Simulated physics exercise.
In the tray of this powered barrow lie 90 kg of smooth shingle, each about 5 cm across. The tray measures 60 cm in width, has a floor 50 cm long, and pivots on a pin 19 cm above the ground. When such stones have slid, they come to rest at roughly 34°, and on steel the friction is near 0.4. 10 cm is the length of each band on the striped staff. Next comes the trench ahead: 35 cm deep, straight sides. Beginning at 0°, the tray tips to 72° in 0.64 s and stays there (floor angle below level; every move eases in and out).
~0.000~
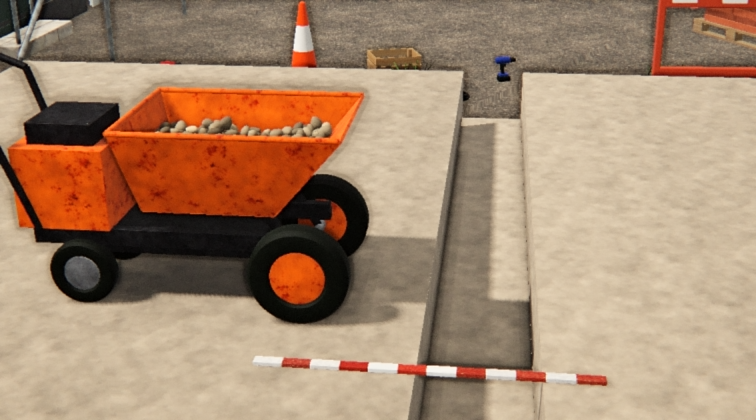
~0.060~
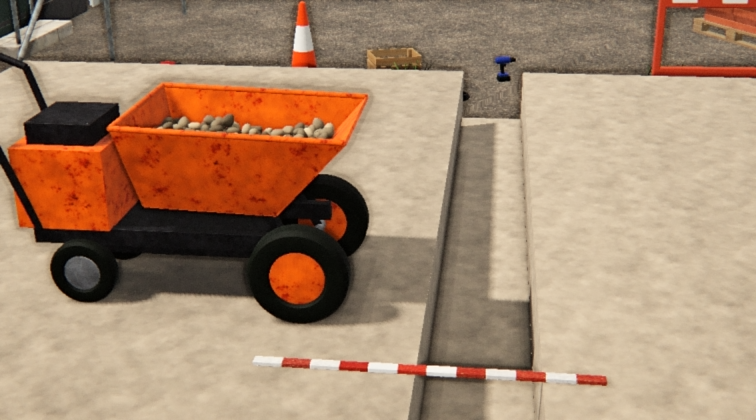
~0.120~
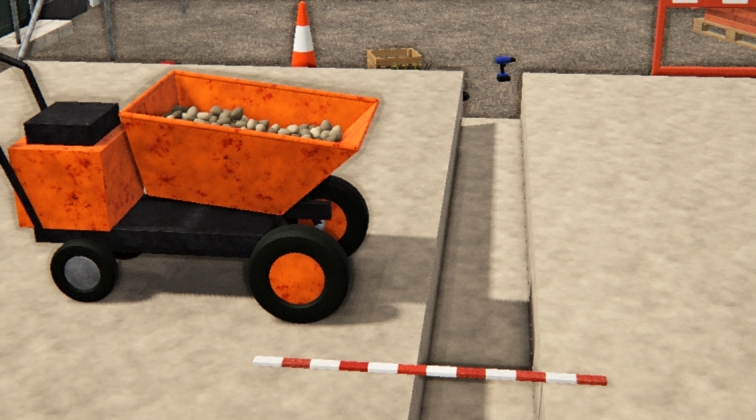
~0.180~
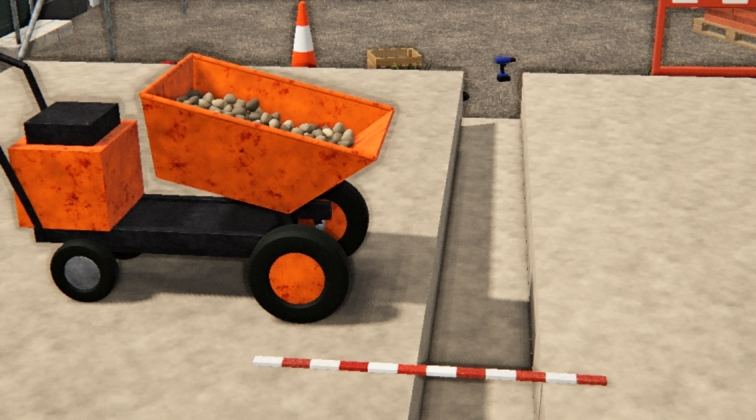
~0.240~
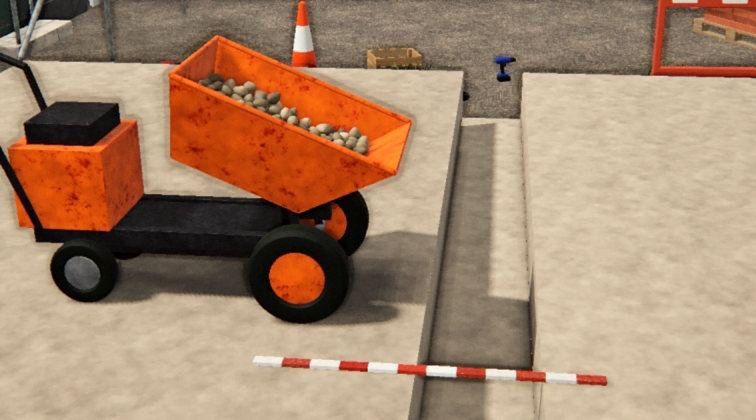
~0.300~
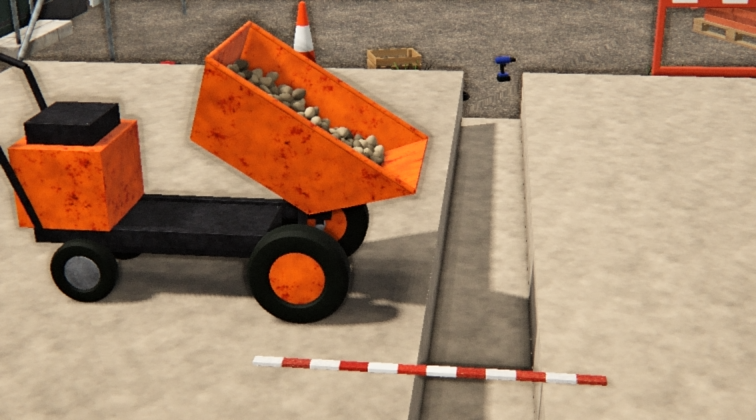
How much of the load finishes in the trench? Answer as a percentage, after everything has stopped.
Some 71 per cent of it.
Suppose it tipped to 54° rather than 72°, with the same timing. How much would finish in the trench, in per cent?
Then about 55 per cent.
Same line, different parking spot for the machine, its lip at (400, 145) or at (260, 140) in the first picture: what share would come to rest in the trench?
First place: Near 20%; second place: Near 95%.
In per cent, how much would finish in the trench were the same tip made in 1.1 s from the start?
My guess is near 85 percent.
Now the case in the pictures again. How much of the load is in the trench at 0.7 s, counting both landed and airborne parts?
Roughly 20% by that time.
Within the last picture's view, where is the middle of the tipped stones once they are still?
Roughly at (515, 364).
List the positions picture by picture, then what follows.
The tray is at 0°, its lip at (341, 142); the top of the load is at (248, 132), in the first picture.
Lip at (345, 144), floor tilted 2°, highest stones at (214, 127); the stones move at 0.4 m/s on average, in the second picture.
The tray is at 7°, its lip at (358, 149); the top of the load is at (201, 116); the stones move at 0.8 m/s on average, in the third picture.
Lip at (376, 159), floor tilted 14°, highest stones at (202, 102); the stones move at 1.1 m/s on average, in the fourth picture.
Lip at (396, 173), floor tilted 23°, highest stones at (220, 86); the stones move at 1.3 m/s on average, in the fifth picture.
Lip at (415, 192), floor tilted 33°, highest stones at (241, 74); the stones move at 1.4 m/s on average, in the sixth picture.
After 0.5 s the floor is at 61°; 100 % in the tray; the foremost stones are at (417, 218).
After 0.7 s the floor is at 72°; 78 % in the tray, 22 % in the trench; the foremost stones are at (531, 294).
After 1.1 s the floor is at 72°; 11 % in the tray, 60 % in the trench, 30 % past the trench; the foremost stones are at (740, 306).
After 3.0 s the floor is at 72°; 0 % in the tray, 71 % in the trench, 29 % past the trench; the foremost stones are past the picture's edge.
